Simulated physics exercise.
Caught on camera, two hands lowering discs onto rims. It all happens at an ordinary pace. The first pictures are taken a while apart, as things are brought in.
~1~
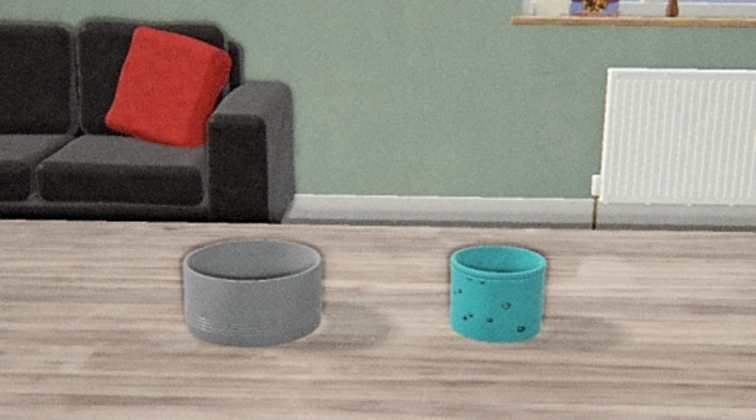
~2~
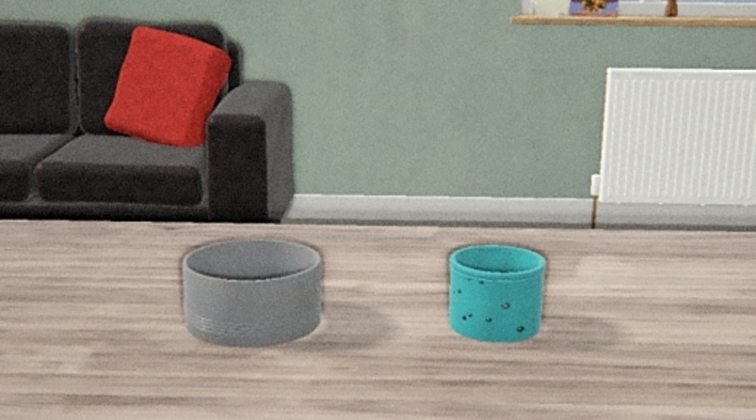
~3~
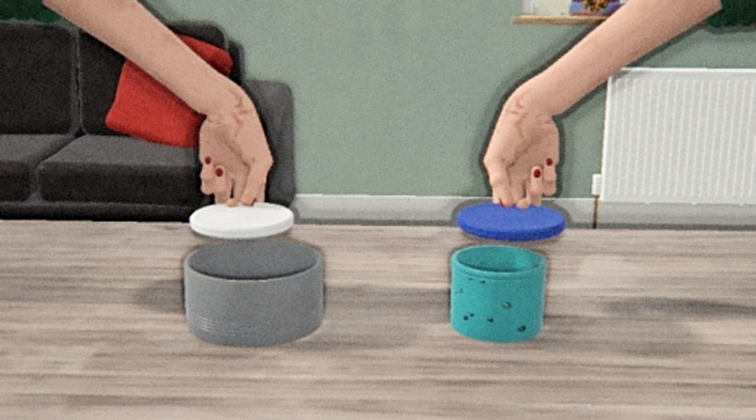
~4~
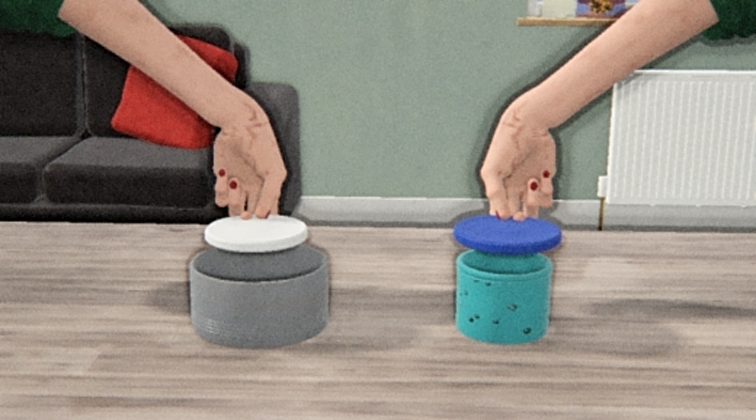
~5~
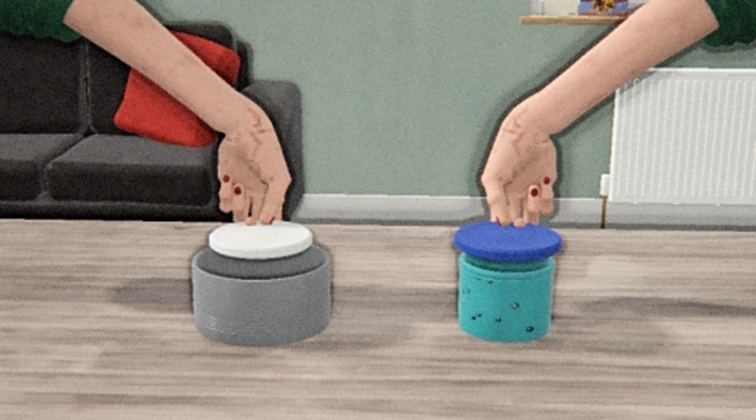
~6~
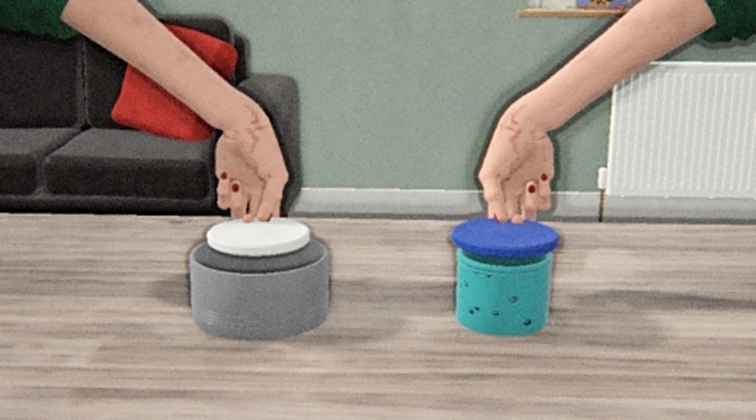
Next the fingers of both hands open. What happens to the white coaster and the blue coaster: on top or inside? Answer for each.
Here the white coaster falls in and the blue coaster rests on the rim.
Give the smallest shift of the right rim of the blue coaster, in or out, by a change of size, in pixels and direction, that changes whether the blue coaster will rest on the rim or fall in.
A shift of 12 pixels, going left.
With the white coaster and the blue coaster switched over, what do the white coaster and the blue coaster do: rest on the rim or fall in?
The white coaster sits on the rim, the blue coaster falls in.
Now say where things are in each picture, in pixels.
Right jar (497, 292), in the first picture.
Left cup (253, 290), in the second picture.
Still on the way; white coaster (242, 219); right jar (498, 292), in the third picture.
Still on the way; blue coaster (507, 233); left cup (260, 292), in the fourth picture.
Still on the way; white coaster (261, 239); right jar (505, 292), in the fifth picture.
In place, still held; white coaster (259, 235); blue coaster (505, 237); left cup (260, 284), in the sixth picture.
Then, 0.18 s later than the last frame, white coaster fallen near (261, 306); blue coaster sitting on the rim near (505, 248).
When it is over, the white coaster drops inside, near (261, 305); the blue coaster covers the opening, near (505, 248).
